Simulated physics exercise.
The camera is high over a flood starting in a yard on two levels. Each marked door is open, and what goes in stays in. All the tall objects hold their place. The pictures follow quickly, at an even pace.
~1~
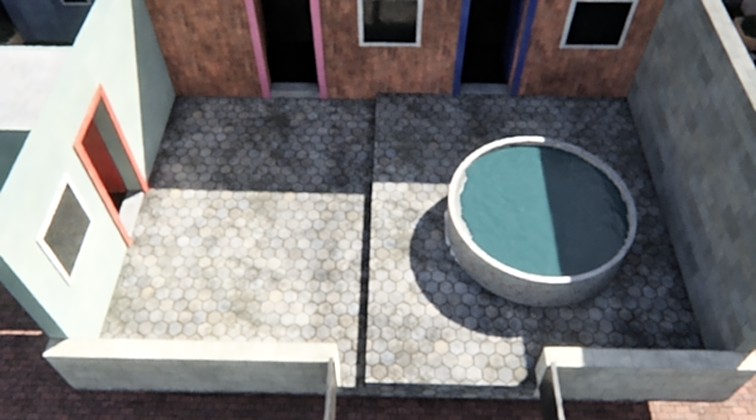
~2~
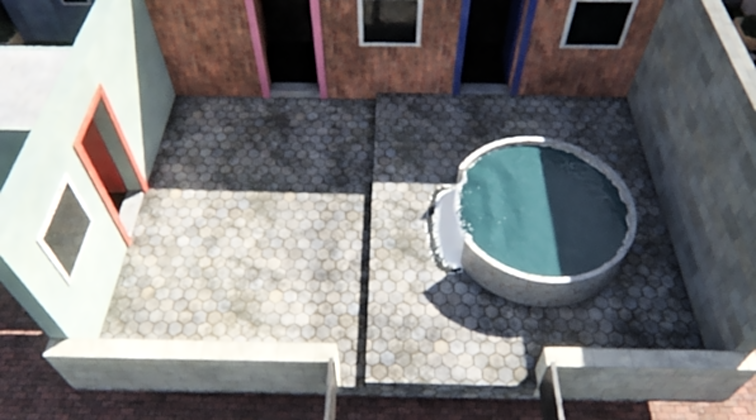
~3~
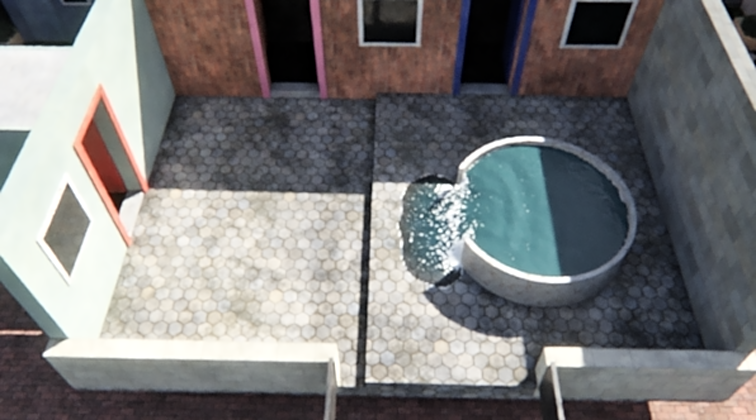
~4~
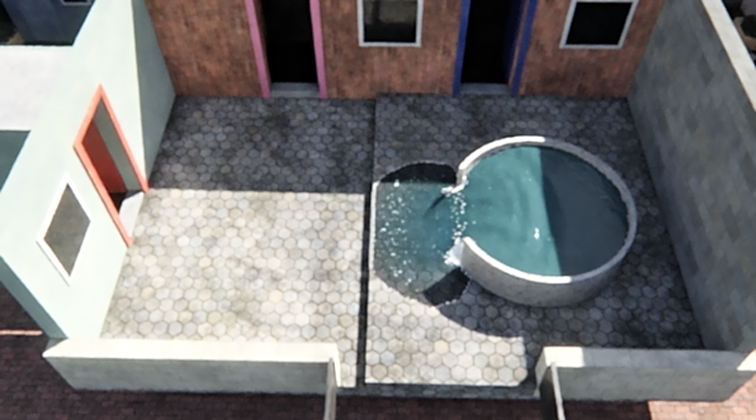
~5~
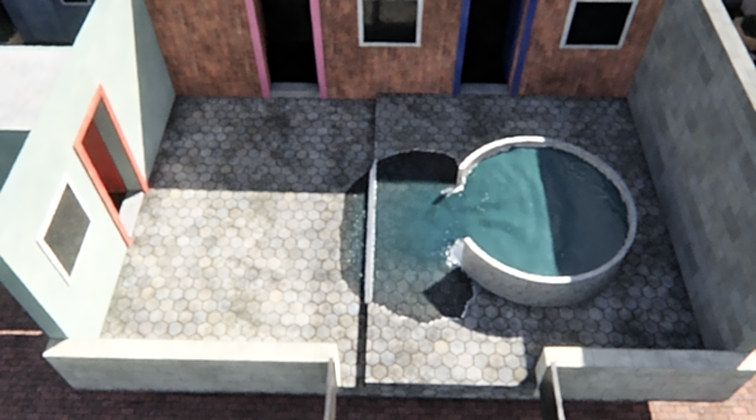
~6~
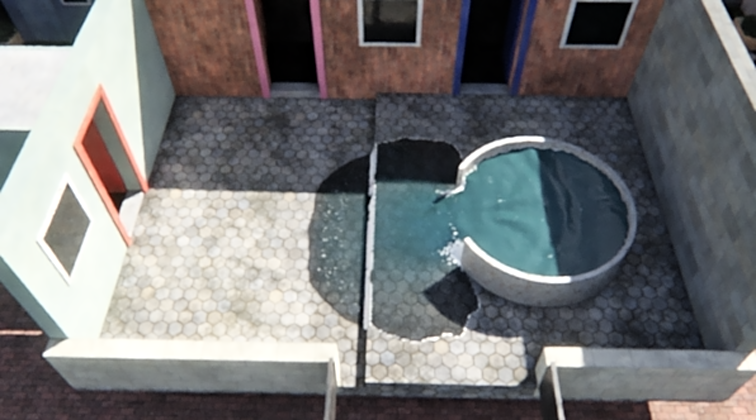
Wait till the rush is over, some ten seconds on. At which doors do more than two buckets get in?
One by one: The pink door admits no more than that; the blue door admits no more than that; the red door lets in a lot.
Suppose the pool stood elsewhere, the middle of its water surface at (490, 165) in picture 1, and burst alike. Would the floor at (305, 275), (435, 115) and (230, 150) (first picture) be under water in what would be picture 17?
In turn: Awash, free of water, awash.
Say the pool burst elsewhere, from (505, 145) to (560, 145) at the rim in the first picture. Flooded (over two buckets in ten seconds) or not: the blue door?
One by one: Blue door goes over.
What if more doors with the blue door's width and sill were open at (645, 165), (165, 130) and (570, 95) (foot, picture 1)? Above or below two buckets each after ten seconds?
One after the other: Takes less, floods, keeps below it.
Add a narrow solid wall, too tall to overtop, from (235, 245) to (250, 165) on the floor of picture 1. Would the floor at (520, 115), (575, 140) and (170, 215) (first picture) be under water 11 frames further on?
As listed: No water, no water, free of water.
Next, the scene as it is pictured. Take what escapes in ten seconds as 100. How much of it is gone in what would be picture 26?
I make it 35 per cent.
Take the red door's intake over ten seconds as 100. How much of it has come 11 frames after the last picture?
I make it 0 per cent.
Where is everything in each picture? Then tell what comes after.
The first frame shows the round pool at (541, 207) is whole and still.
In the second frame, the front is at a hidden place, out from the gap at (452, 222).
In the third frame, water pours out at (451, 223) and has run to (428, 180).
In the fourth frame, water pours out at (451, 223) and has run to (390, 179).
In the fifth frame, the front is at (355, 190), out from the gap at (451, 223).
In the sixth frame, water pours out at (451, 223) and has run to (329, 184).
A moment on, water covers 35 % of the floor; the pink door not reached, the blue door not reached, the red door not reached.
Next, water covers 55 % of the floor; the pink door wet at the sill, nothing in, the blue door not reached, the red door wet at the sill, nothing in.
Then, water covers 60 % of the floor; the pink door wet at the sill, nothing in, the blue door not reached, the red door over two buckets in.
Later, water covers 60 % of the floor; the pink door wet at the sill, nothing in, the blue door not reached, the red door far over two buckets in.
In the end, water covers 55 % of the floor; the pink door wet at the sill, nothing in, the blue door not reached, the red door far over two buckets in.
